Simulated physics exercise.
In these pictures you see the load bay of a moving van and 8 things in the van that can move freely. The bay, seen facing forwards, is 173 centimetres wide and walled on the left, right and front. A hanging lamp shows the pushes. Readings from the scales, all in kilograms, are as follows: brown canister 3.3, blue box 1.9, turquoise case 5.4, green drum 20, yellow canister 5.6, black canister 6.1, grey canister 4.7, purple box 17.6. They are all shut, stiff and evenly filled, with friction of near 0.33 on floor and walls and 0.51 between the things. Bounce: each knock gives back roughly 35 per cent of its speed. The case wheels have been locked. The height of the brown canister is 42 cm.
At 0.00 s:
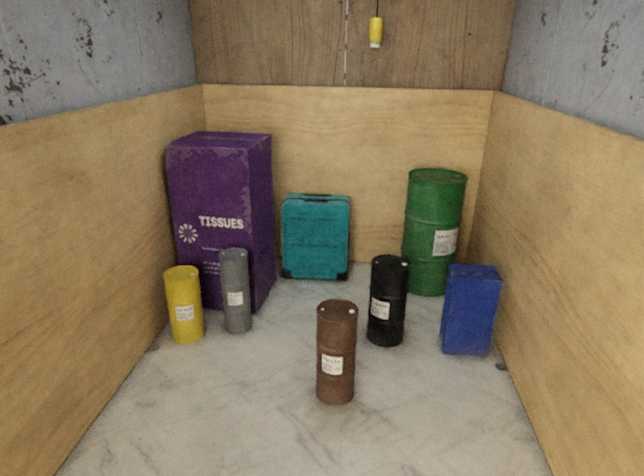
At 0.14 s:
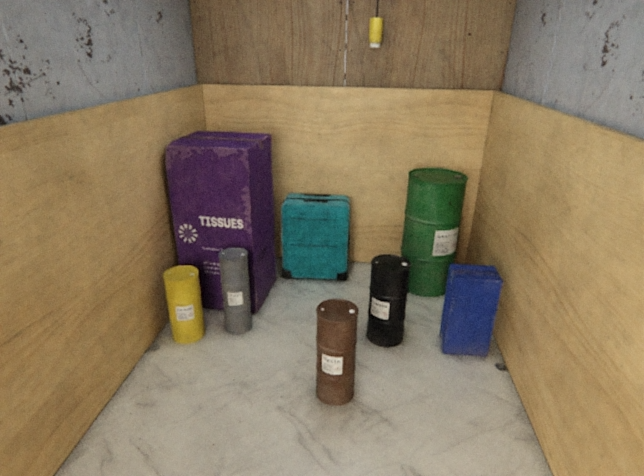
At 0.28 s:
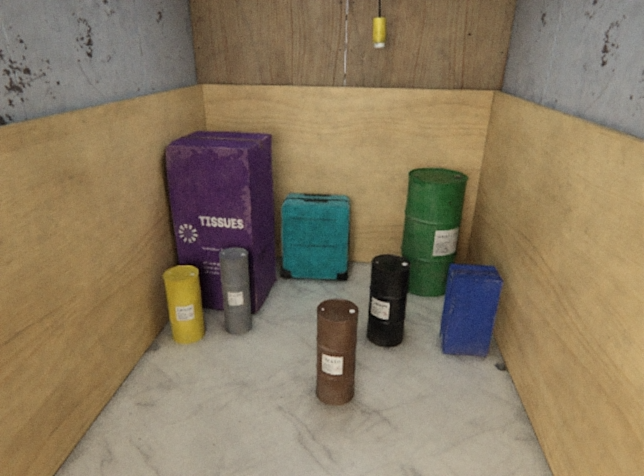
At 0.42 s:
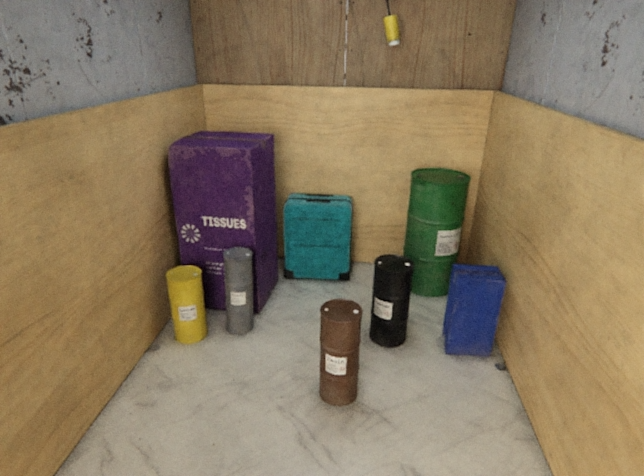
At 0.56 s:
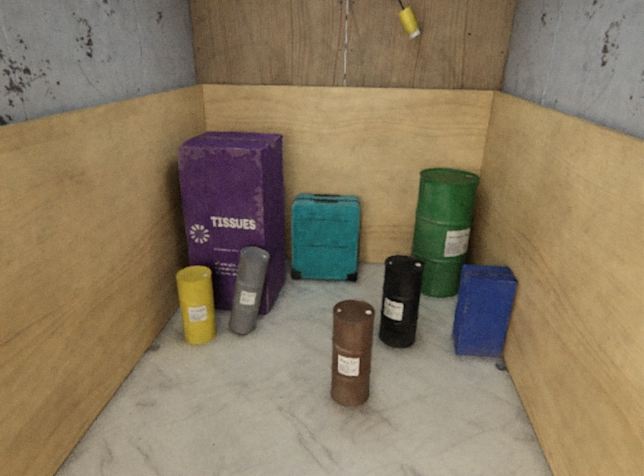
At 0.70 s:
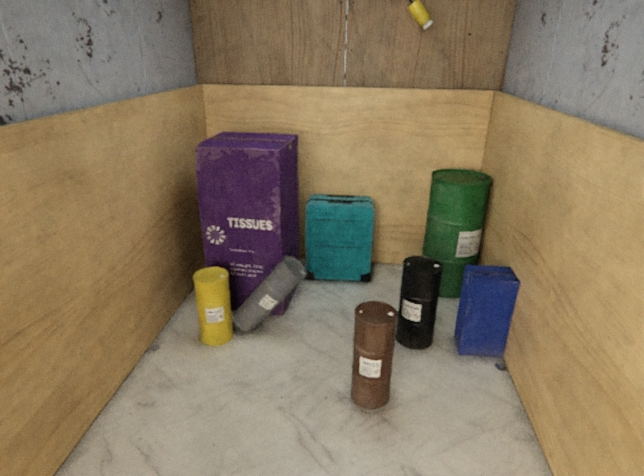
Grey canister tilting over to the right beside a purple tissues box as drums, cases and boxes slide right across a van's load bay.
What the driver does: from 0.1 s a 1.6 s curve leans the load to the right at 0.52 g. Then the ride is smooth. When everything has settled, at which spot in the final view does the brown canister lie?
(513, 366).
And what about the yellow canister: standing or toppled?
In the last frame the yellow canister does not stay up.
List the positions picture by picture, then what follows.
The first picture shows no push; brown canister (336, 352); blue box (469, 311).
The second picture shows push 0.08 g right; green drum (431, 232); yellow canister (185, 305).
The third picture shows push 0.37 g right; black canister (388, 301); grey canister (236, 292).
The fourth picture shows push 0.52 g right; grey canister (239, 292); purple box (230, 222).
The fifth picture shows push 0.52 g right; grey canister (248, 291) 12° off upright; turquoise case (326, 236) moved 6 cm.
The sixth picture shows push 0.52 g right; brown canister (373, 355) moved 15 cm; yellow canister (214, 307) moved 15 cm.
After 0.90 s, push 0.52 g right; brown canister moved 34 cm near (419, 359); grey canister on its side; purple box moved 33 cm.
After 1.20 s, push 0.52 g right; brown canister moved 71 cm near (512, 366); grey canister on its side; yellow canister 19° off upright.
After 1.80 s, no push; brown canister moved 71 cm near (513, 366); yellow canister on its side; grey canister on its side.
In the end (4.7 s), toppled in the van, yellow canister and grey canister; not toppled but over 15 cm from the start, brown canister, turquoise case, black canister and purple box; the other 2 under 15 cm from the start. At the end, from the last picture's camera, brown canister near (513, 366).
